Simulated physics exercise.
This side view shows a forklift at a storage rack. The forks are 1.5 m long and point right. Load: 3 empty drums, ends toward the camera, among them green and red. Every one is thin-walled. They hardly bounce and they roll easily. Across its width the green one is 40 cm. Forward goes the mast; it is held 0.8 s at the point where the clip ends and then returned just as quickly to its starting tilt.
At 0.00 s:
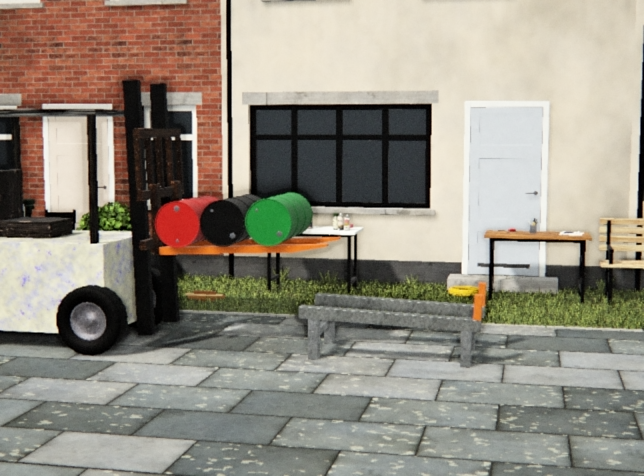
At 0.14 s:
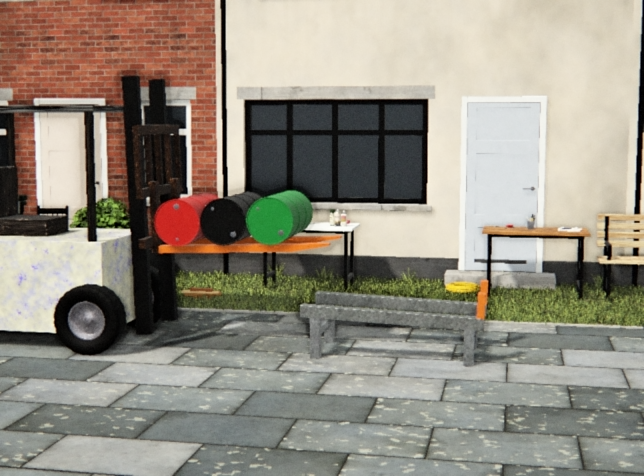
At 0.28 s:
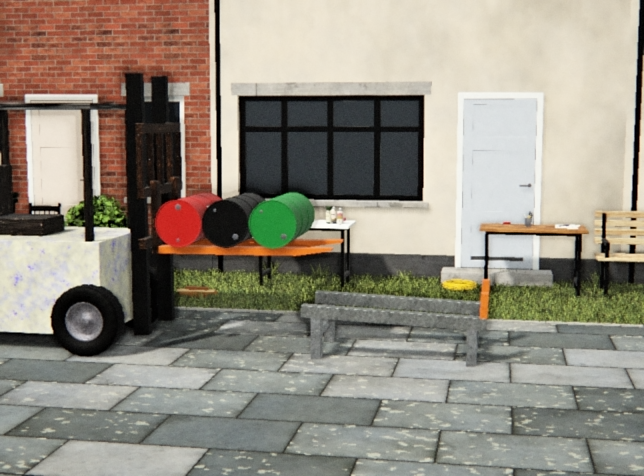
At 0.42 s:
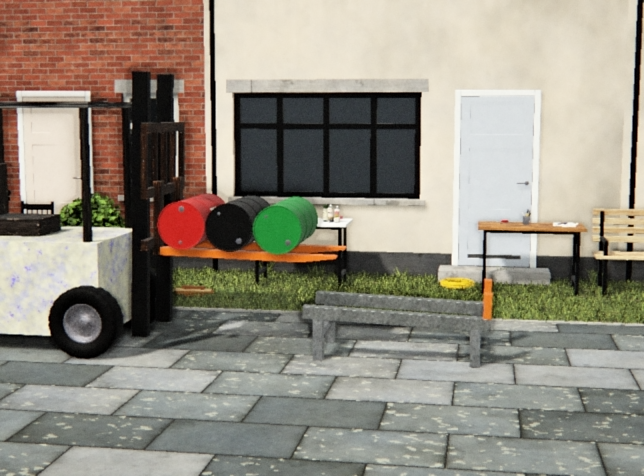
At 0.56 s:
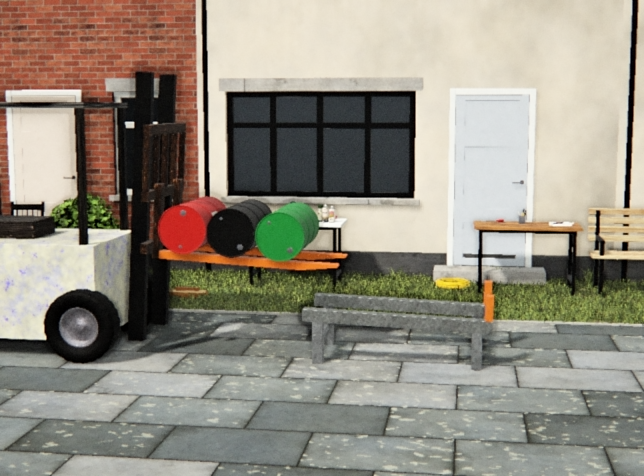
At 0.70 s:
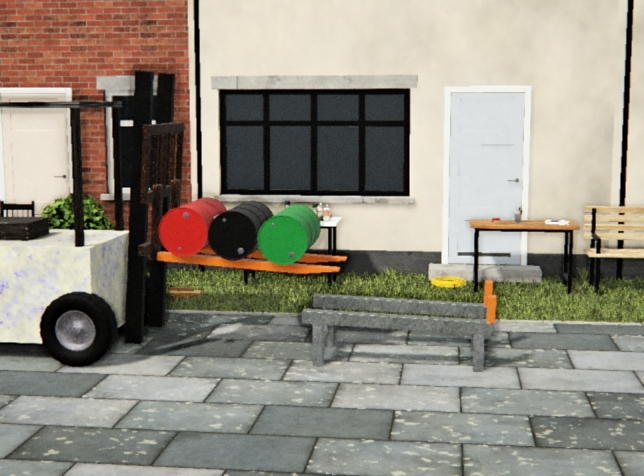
Outside a brick and cream building, a forklift held red, black and green drums on its orange forks, and its mast slowly leaned forward, dipping the forks slightly as the drums lowered a little with them.
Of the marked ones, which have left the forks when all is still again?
Green: Yes; red: No.
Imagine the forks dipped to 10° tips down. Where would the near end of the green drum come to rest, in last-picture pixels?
Near (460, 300).
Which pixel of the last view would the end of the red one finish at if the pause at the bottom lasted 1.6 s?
It would finish close to (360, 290) in the last picture.
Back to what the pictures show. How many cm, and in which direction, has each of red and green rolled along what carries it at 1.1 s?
Red 10 cm right, green 10 cm right.
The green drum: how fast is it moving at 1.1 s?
It's going at around 0.3 m/s.
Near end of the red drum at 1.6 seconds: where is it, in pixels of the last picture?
Near (217, 234).
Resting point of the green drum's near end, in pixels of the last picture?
Near (462, 296).
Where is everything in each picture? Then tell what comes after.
In the first frame, green (268, 222), red (177, 225); forks 2° tips up; tips at (324, 245); 3 of the 3 lie directly on the forks.
In the second frame, green (269, 221), red (177, 223); forks 2° tips up.
In the third frame, green (272, 224), red (178, 223); forks 1° tips up.
In the fourth frame, green (277, 230), red (181, 226); forks 2° tips down; tips at (333, 257).
In the fifth frame, green (279, 237), red (182, 230); forks 3° tips down.
In the sixth frame, green (282, 240), red (183, 232); forks 4° tips down; tips at (335, 269).
Then, 1.1 s in, green is on the forks, 35 cm from the tips, rolling right; red is on the forks, 115 cm from the tips, rolling right; 0 gone from the forks.
Then, 1.6 s in, green is on the forks, 15 cm from the tips, rolling right; red is on the forks, 100 cm from the tips, rolling right; 0 gone from the forks.
Then, 2.1 s in, green is on the rack, 120 cm from the rack's far end, rolling right; red is on the forks, 70 cm from the tips, rolling right; 1 gone from the forks.
In the end (7.1 s), green is on the rack, 25 cm from the rack's far end; red is on the forks, 130 cm from the tips; 1 gone from the forks.
